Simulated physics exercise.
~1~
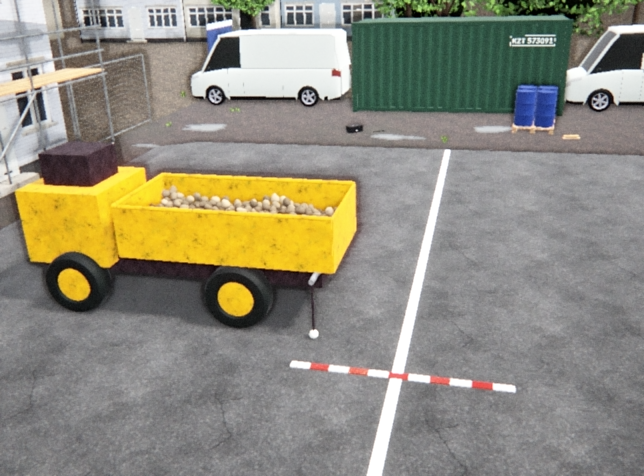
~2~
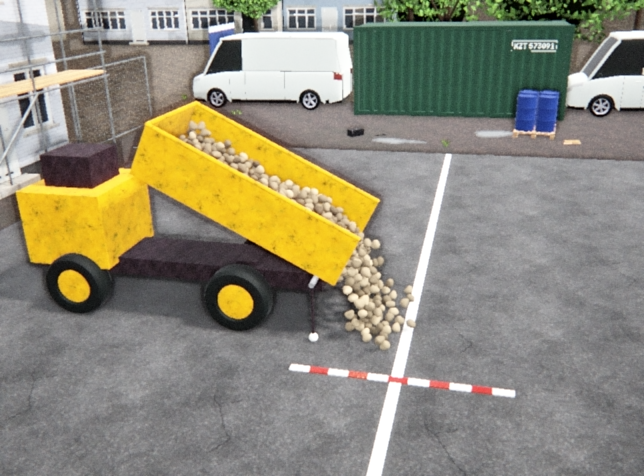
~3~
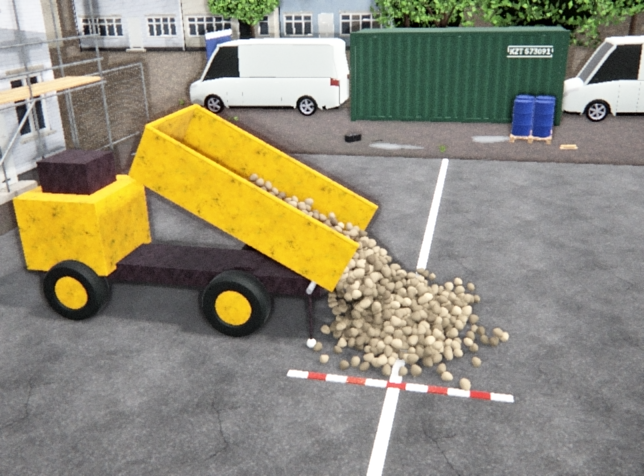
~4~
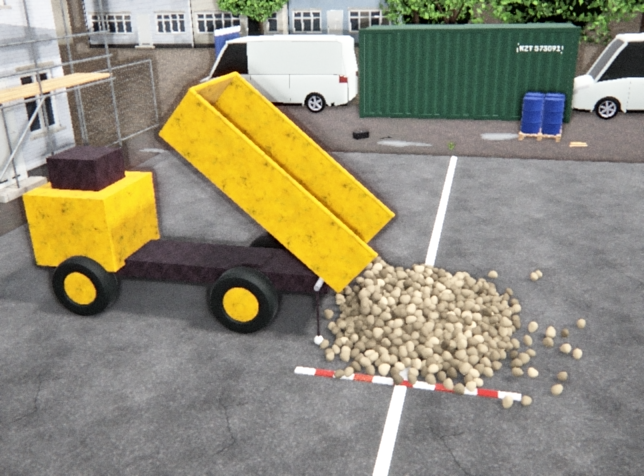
We see a yellow tipping truck in a yard raise its loaded bed, sending pale rounded stones sliding out onto the ground and across a white line. The bed then tilts more steeply and empties, leaving a broad heap spread over the line, with a few stones scattered to the right.
